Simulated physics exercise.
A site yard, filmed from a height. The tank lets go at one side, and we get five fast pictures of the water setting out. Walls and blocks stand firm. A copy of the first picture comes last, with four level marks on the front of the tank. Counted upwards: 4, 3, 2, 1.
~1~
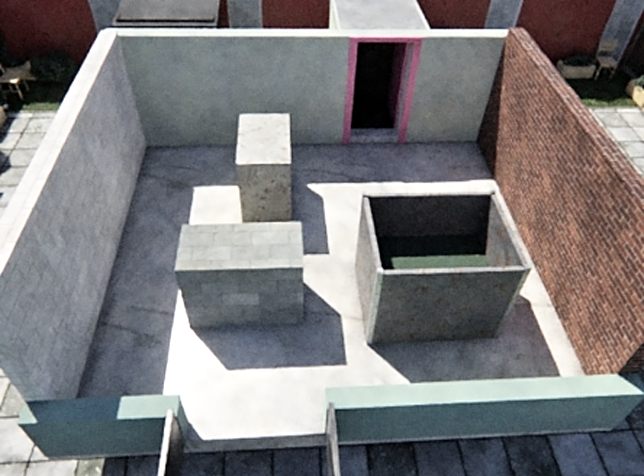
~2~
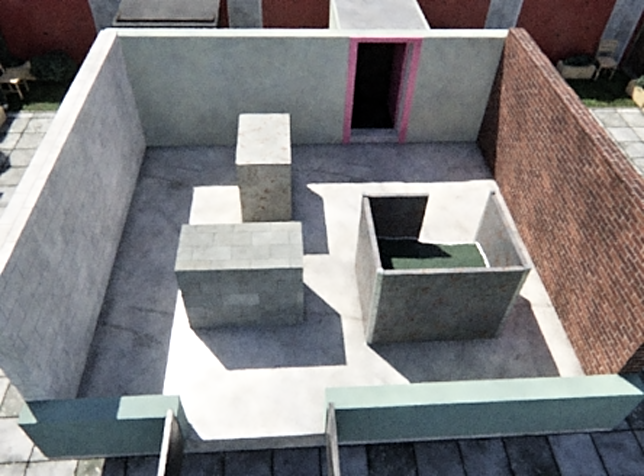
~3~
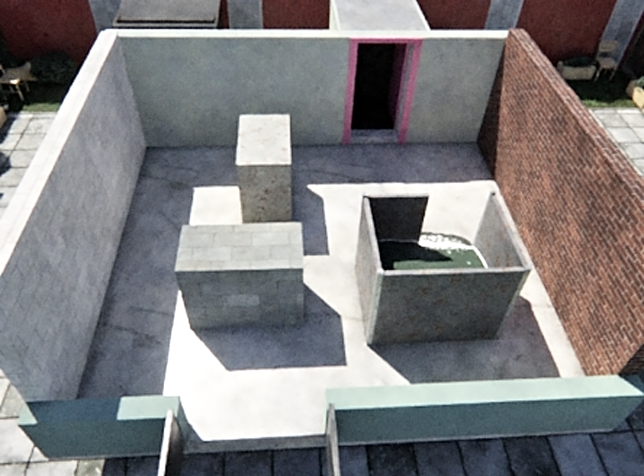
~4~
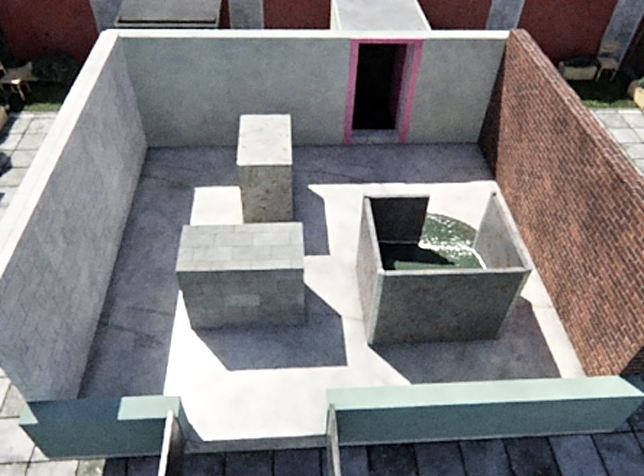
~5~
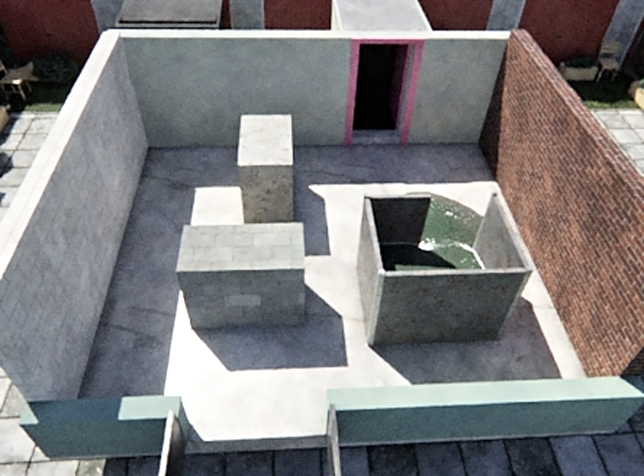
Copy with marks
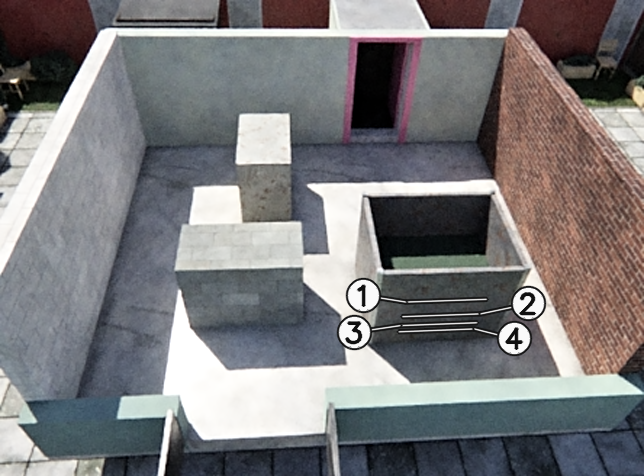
The back wall of an open concrete tank vanished, and green water slid out behind it, spreading a little way across the yard floor toward the pink doorway while the gray blocks stayed still.
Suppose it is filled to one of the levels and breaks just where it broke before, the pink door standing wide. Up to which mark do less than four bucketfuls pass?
The limit is 2.
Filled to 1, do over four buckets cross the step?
Yes, it does.
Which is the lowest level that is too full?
1 it is.
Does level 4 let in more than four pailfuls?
No.
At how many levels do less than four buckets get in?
Three of them.
On the marked copy, 1 at (446, 300); 2 at (441, 315); 3 at (438, 324); 4 at (436, 330); from the bottom up 4, 3, 2, 1.
Choosing 1, about 8 bucketfuls get in.
Choosing 2, a bucket or two gets in.
Choosing 3, nothing gets over.
Choosing 4, nothing gets over.
